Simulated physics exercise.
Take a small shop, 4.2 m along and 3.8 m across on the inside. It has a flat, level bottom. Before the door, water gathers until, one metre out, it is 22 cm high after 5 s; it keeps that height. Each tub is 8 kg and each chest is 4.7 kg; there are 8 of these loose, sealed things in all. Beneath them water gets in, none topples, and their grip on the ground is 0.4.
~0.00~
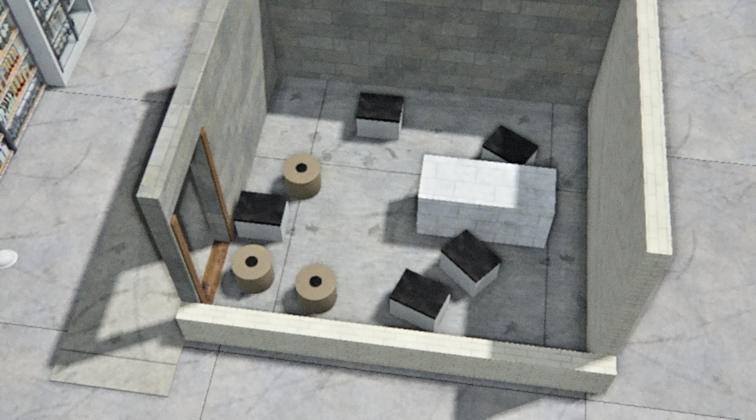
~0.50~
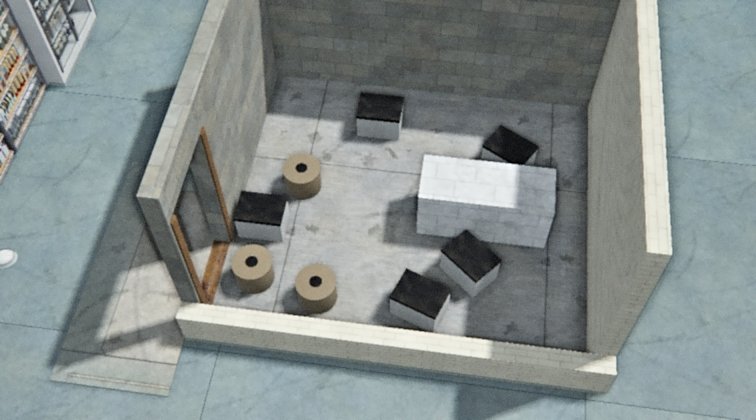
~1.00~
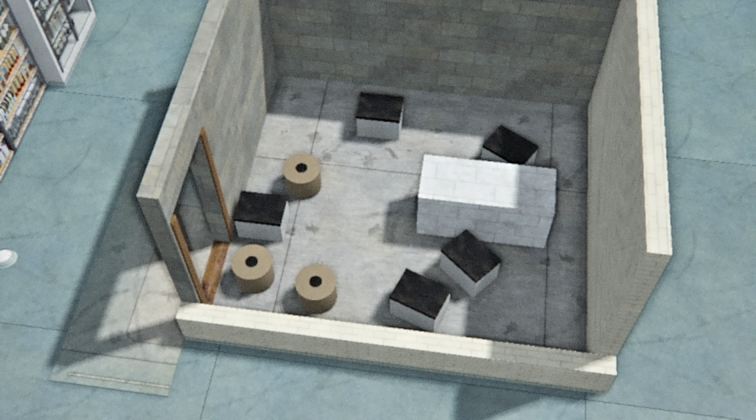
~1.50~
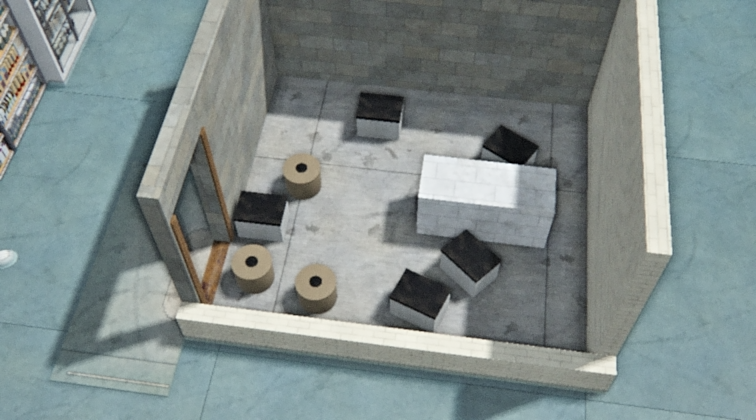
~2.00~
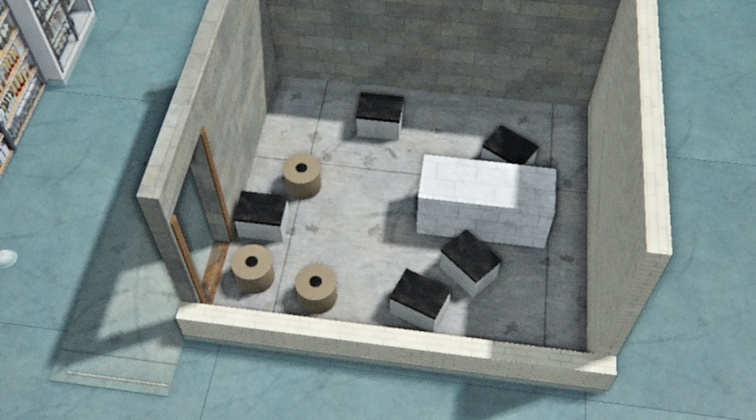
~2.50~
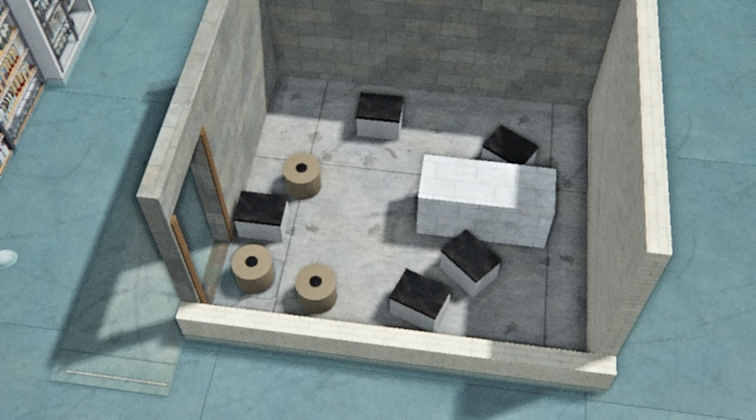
In this clip, bluish water covers the pale floor outside a roofless, walled room and then creeps over the strip leading to the doorway at left, while the round tubs, dark-topped boxes and white block inside stay still.
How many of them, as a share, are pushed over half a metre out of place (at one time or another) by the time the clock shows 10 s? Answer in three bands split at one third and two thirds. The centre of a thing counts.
One third to two thirds.
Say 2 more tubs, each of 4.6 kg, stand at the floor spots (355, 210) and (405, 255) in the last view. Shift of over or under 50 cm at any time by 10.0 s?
One by one: Above; above.
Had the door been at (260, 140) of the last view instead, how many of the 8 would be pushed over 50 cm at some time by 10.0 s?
Result: 4.
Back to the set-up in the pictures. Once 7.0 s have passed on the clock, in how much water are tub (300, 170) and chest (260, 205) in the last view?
Depth approx. 1 cm / 2 cm.
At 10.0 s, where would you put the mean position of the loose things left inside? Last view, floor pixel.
Roughly at (430, 198).
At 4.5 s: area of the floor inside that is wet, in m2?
About 4.0 m2.
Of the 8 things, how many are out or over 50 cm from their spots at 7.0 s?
By that time the total stands at 4.
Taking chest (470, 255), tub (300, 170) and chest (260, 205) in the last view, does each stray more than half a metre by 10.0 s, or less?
Beyond, within, within.
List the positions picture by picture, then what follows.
A tub at (302, 168), on the bottom; a chest at (421, 293), on the bottom; water covers 0.0 m2; 0 of 8 have shifted, in the first picture.
A tub at (302, 168) rests on the ground; a chest at (421, 293), on the bottom; 0.0 m2 under water; 0 of 8 have shifted, in the second picture.
A tub at (302, 168) rests on the ground; a chest at (421, 293), on the bottom; 0.0 m2 under water; 0 of 8 have shifted, in the third picture.
A tub at (302, 168), on the bottom; a chest at (421, 293), on the bottom; 0.0 m2 under water; 0 of 8 have shifted, in the fourth picture.
A tub at (302, 168), on the bottom; a chest at (421, 293) rests on the ground; 0.0 m2 under water; 0 of 8 have shifted, in the fifth picture.
A tub at (302, 168), on the bottom; a chest at (421, 293) rests on the ground; water covers 0.2 m2; 0 of 8 have shifted, in the sixth picture.
After 3.5 s 0 of 8 are over 50 cm from their spots; 0 afloat.
After 4.5 s 1 of 8 are over 50 cm from their spots; 0 afloat.
After 7.0 s 4 of 8 are over 50 cm from their spots; 3 afloat.
After 10.0 s 5 of 8 are over 50 cm from their spots, and 5 have been at some point; 4 afloat.
